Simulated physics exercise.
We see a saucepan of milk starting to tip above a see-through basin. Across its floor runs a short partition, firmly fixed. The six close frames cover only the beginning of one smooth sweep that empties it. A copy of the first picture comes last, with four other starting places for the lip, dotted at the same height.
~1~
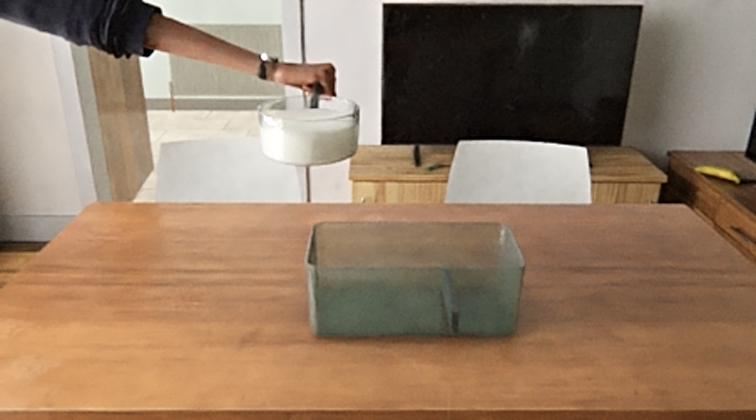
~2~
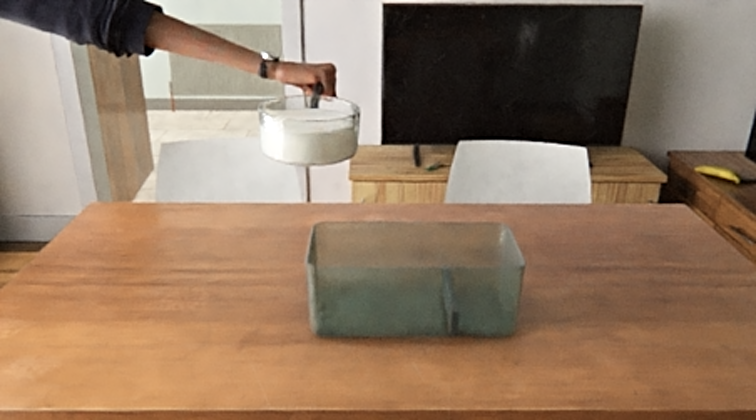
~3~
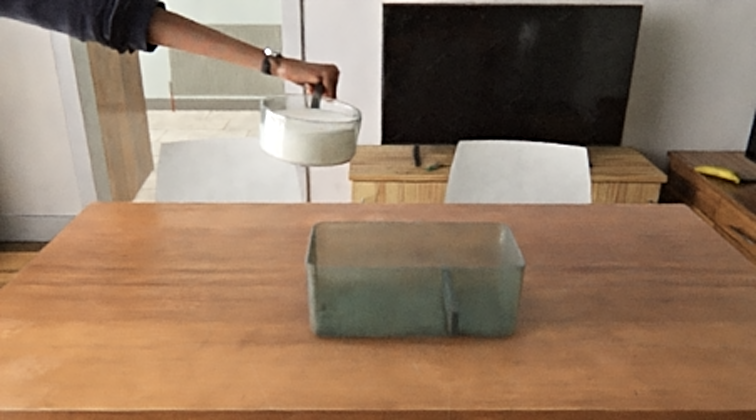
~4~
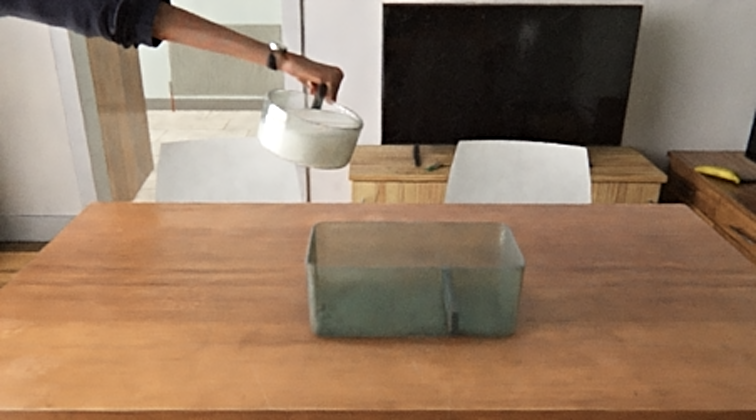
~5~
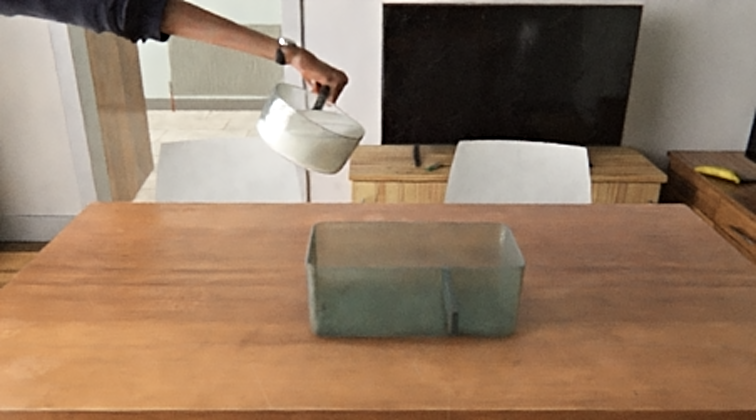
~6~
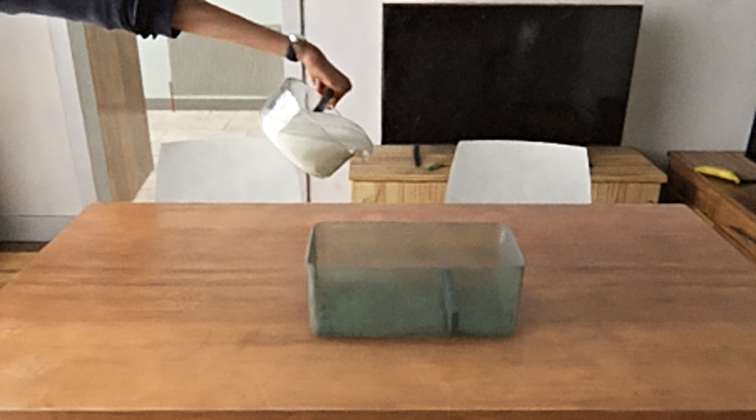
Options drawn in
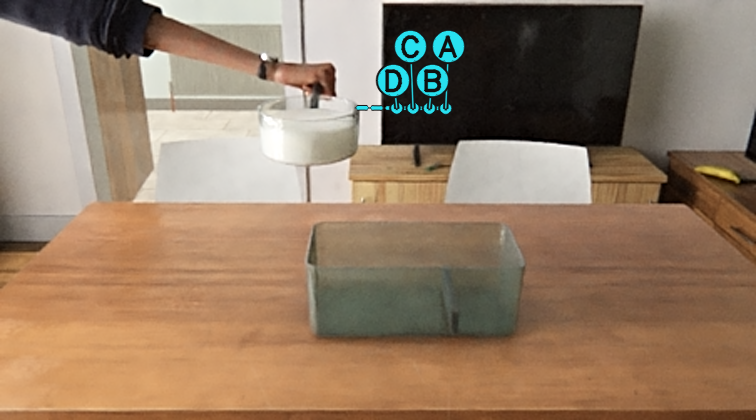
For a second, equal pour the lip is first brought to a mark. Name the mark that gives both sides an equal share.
Spot B does it best.
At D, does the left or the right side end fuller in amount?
The left one.
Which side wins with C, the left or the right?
More ends on the left.
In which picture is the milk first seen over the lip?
Picture 5.
In cyan, A at (445, 108); B at (429, 108); C at (413, 108); D at (396, 108).
For spot A, about 39 % ends left of the wall and 57 % right of it; 4 % is lost outside.
For spot B, about 48 % ends left of the wall and 48 % right of it; 4 % is lost outside.
For spot C, about 66 % ends left of the wall and 30 % right of it; 3 % is lost outside.
For spot D, about 83 % ends left of the wall and 13 % right of it; 4 % is lost outside.
